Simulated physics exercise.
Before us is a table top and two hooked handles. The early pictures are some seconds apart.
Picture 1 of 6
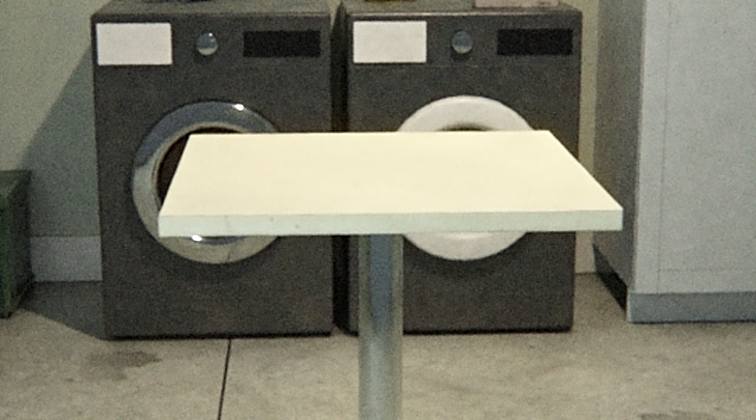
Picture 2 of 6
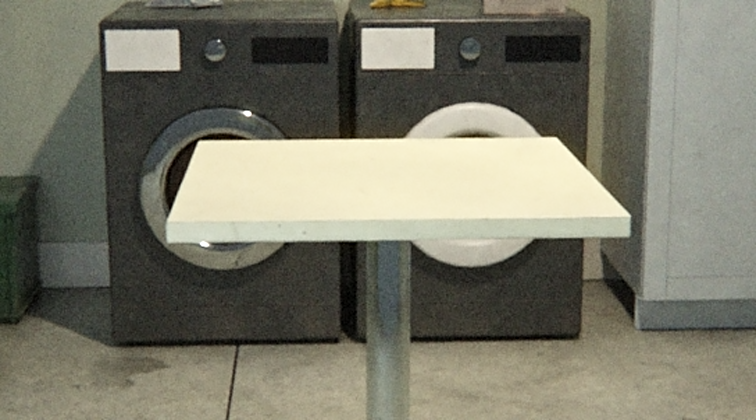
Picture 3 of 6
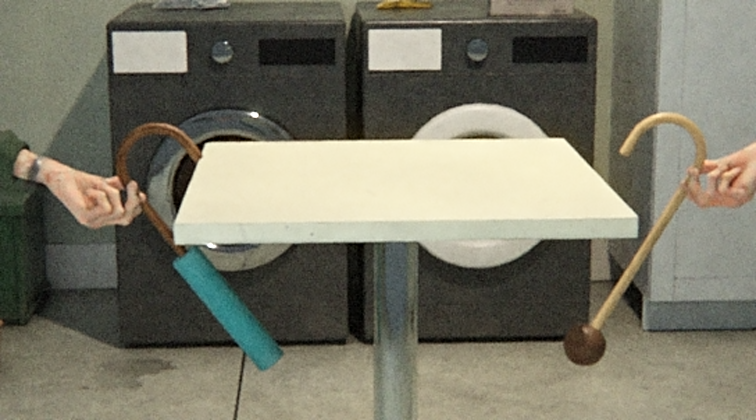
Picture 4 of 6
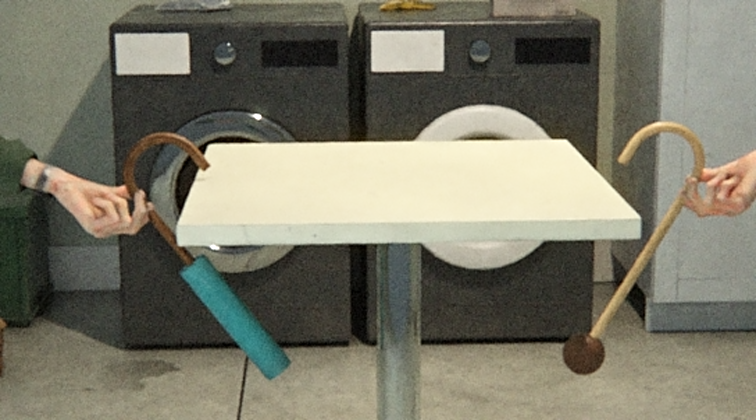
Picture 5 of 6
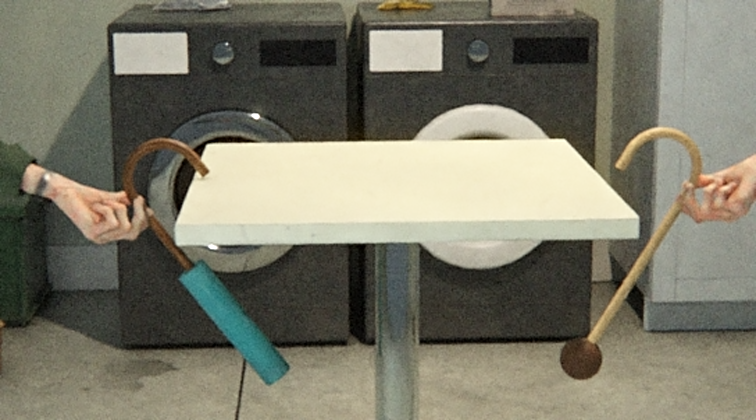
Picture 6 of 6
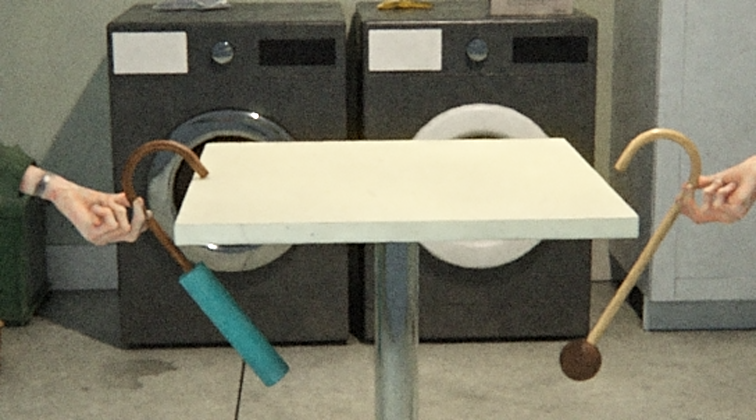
At first, a pale table top stands alone before two dark washing machines. Then a hand at the left holds a hooked brown handle with a turquoise lower part, and one at the right holds a hooked tan handle with a brown end. Both objects shift slightly, then stay nearly still, still held.
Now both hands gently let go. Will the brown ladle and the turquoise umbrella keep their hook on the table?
The brown ladle goes down. The turquoise umbrella stays up.
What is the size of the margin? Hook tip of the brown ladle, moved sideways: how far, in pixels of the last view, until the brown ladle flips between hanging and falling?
Around 24 pixels, leftwards.
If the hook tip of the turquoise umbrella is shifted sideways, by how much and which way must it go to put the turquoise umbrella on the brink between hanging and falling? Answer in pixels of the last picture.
12 pixels left.
Then, 0.30 s on from there, brown ladle on its way down; turquoise umbrella at rest near (218, 260).
Then, 0.44 s on from there, brown ladle on its way down; turquoise umbrella at rest near (217, 260).
In the end, the brown ladle slips off; the turquoise umbrella hangs from the table, near (220, 259).
